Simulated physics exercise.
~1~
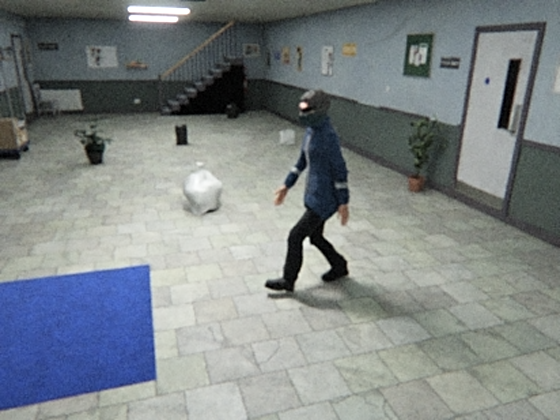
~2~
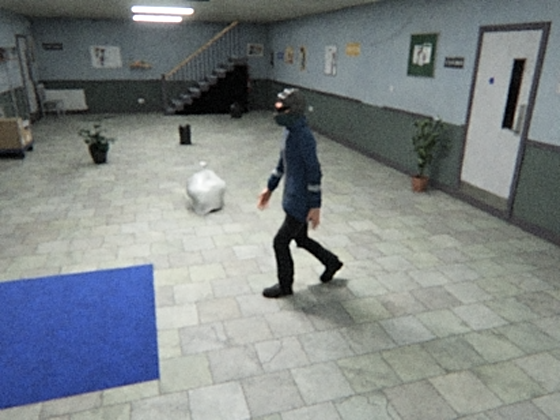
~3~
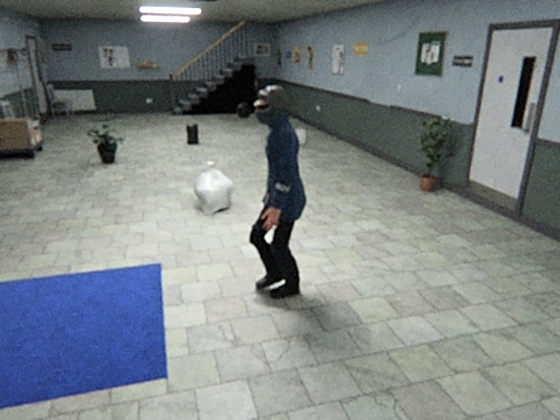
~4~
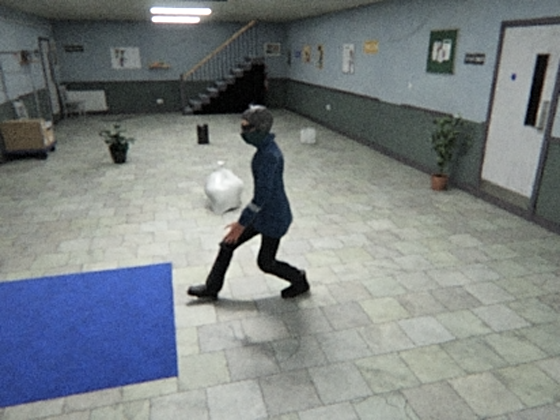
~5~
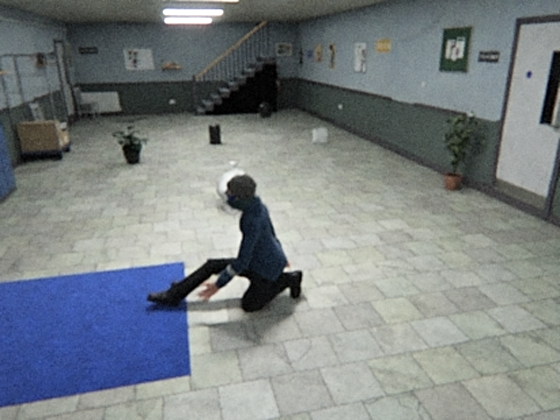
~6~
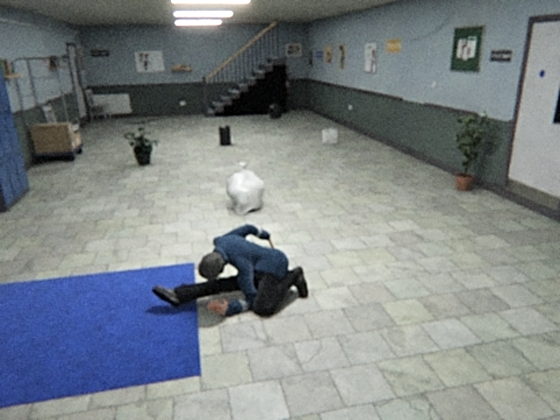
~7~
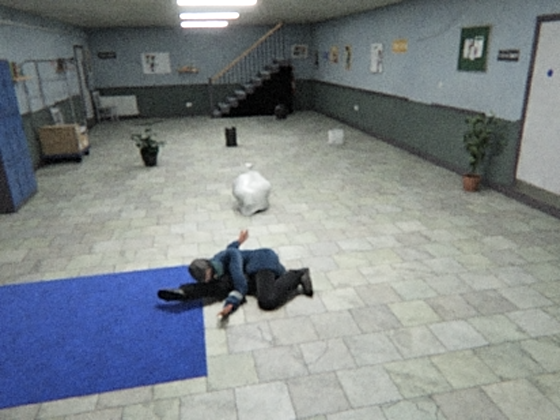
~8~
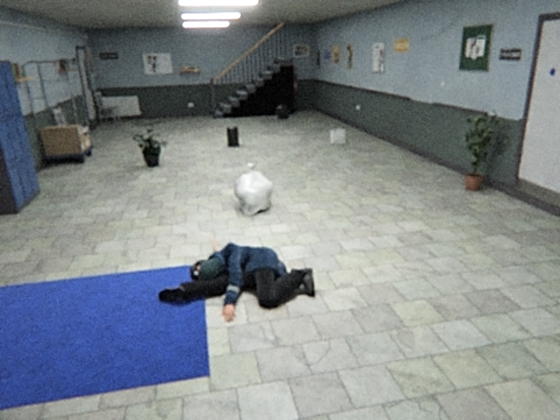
A person in a blue jacket walks left, collapses, and ends lying beside the blue mat.
